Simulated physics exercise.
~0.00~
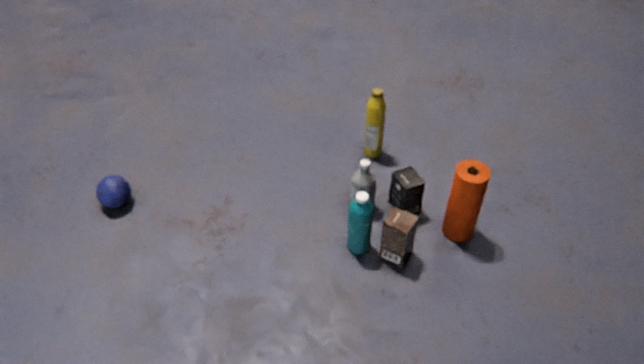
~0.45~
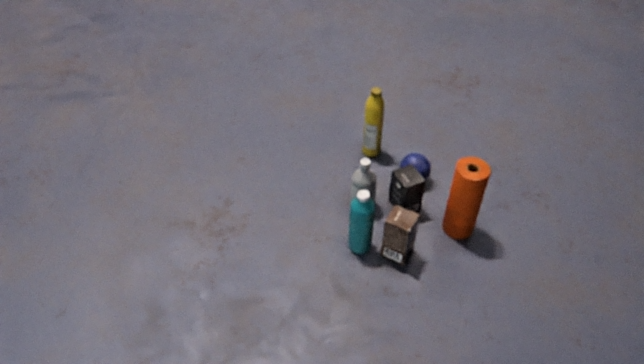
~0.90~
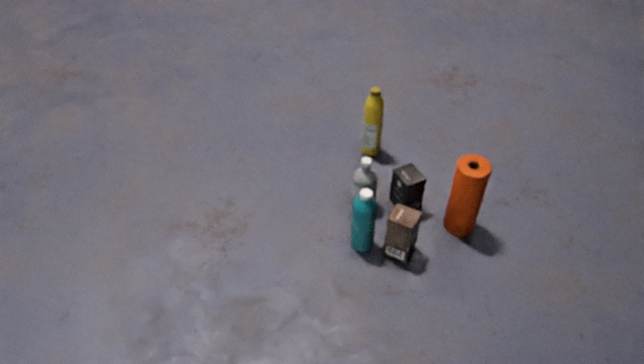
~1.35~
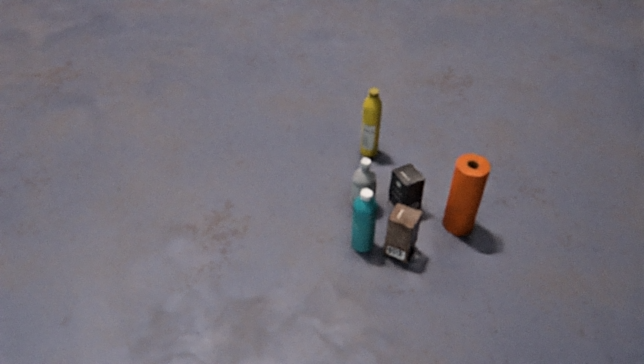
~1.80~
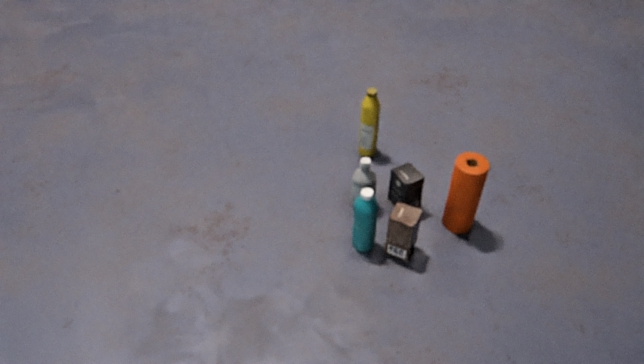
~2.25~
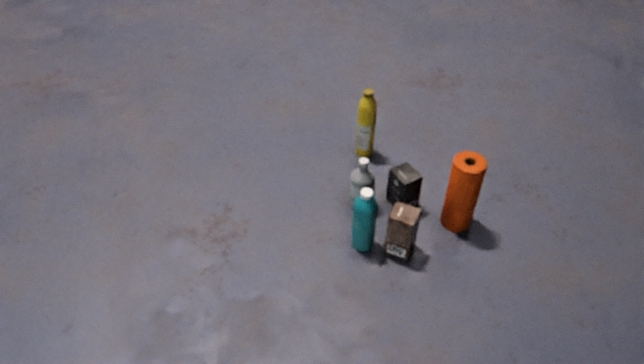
In the video, a blue ball at the left of a grey floor moves right to a group of bottles, cartons and an orange roll, appears behind the black carton, then drops out of sight, while the yellow bottle and the other items remain upright.
